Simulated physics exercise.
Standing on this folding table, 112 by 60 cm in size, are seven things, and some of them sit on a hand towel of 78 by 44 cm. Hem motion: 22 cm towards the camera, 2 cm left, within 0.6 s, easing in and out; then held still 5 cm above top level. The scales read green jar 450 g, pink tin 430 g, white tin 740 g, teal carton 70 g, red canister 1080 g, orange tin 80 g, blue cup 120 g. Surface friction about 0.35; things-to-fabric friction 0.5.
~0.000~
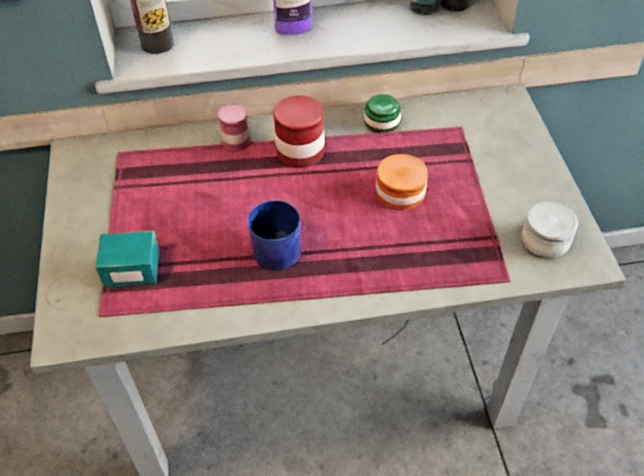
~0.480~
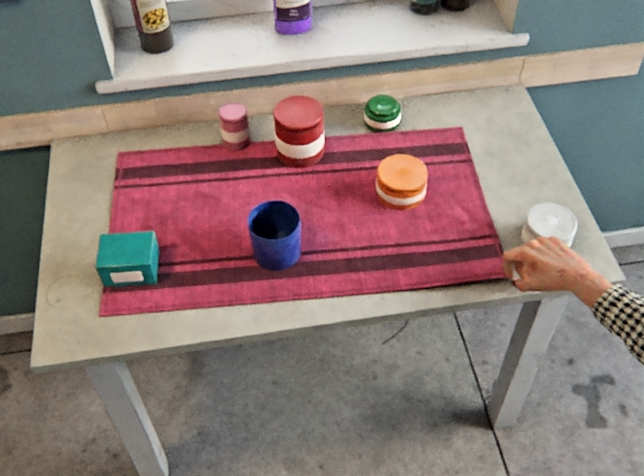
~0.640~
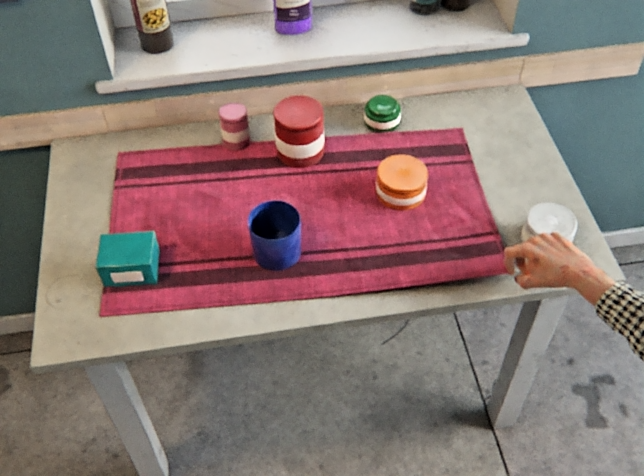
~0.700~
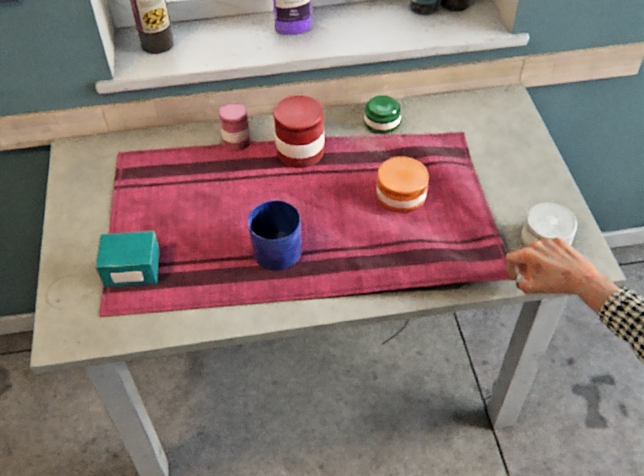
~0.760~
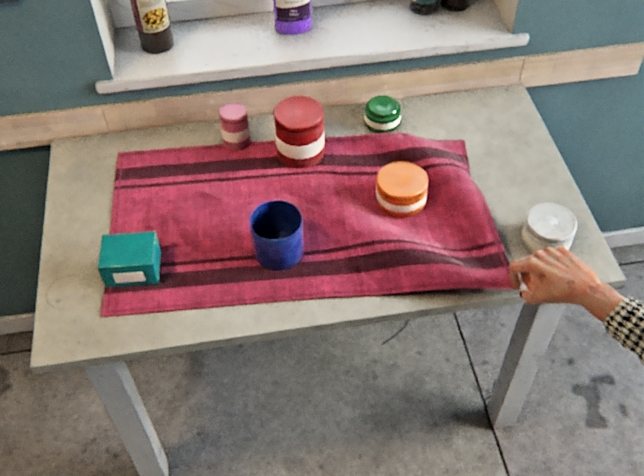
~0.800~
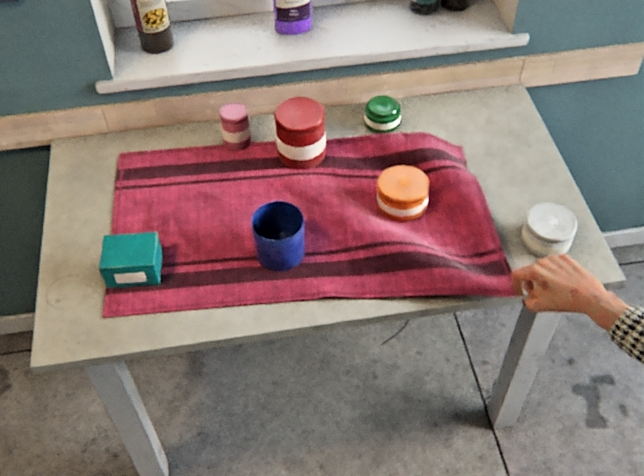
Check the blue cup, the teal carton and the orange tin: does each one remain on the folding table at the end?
Check: Blue cup - yes, it remains; teal carton - yes, it remains; orange tin - yes, it remains.
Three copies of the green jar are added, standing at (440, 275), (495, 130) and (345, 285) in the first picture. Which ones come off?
First leaves the top, second keeps its place, third leaves the top.
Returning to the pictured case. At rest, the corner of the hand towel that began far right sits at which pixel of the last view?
That corner settles near pixel (518, 202) in the last view.
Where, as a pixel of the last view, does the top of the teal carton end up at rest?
Resting point is at approximately (156, 268).
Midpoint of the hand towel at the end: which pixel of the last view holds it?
(345, 268) or thereabouts.
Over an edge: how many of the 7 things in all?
0 in all.
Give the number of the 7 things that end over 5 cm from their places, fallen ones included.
So we're at 4.
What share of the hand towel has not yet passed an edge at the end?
Roughly 75%.
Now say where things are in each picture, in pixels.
The first picture shows shows, blue cup (274, 220); teal carton (125, 248); orange tin (403, 171); hand towel corners (100, 316) (118, 152) (462, 127) (511, 282).
The second picture shows shows, pink tin (233, 112); hand towel corners (100, 316) (118, 152); grip (512, 277).
The third picture shows shows, hand towel corners (100, 316) (118, 152); grip (514, 273).
The fourth picture shows shows, orange tin (403, 174); hand towel corners (100, 316) (118, 152); grip (516, 279).
The fifth picture shows shows, orange tin (403, 179); hand towel corners (102, 317) (119, 153); grip (519, 288).
The sixth picture shows shows, blue cup (278, 220); teal carton (128, 249); orange tin (404, 183); hand towel corners (103, 318) (119, 153) (462, 147); grip (521, 295).
At 0.9 s, 95 % of the hand towel is still over the top; orange tin 9 cm off its start, blue cup 4 cm off its start, teal carton 3 cm off its start.
At 1.0 s, 90 % of the hand towel is still over the top; orange tin 15 cm off its start, blue cup 9 cm off its start, teal carton 4 cm off its start.
At 1.1 s, 80 % of the hand towel is still over the top; orange tin 20 cm off its start at (454, 241), blue cup 13 cm off its start at (302, 267), teal carton 7 cm off its start at (150, 264).
At 1.2 s, 75 % of the hand towel is still over the top; orange tin 23 cm off its start, blue cup 14 cm off its start, teal carton 8 cm off its start.
At 2.8 s, 75 % of the hand towel is still over the top; orange tin 23 cm off its start at (462, 250), blue cup 14 cm off its start at (309, 273), teal carton 8 cm off its start at (156, 268), red canister 21 cm off its start at (367, 162).
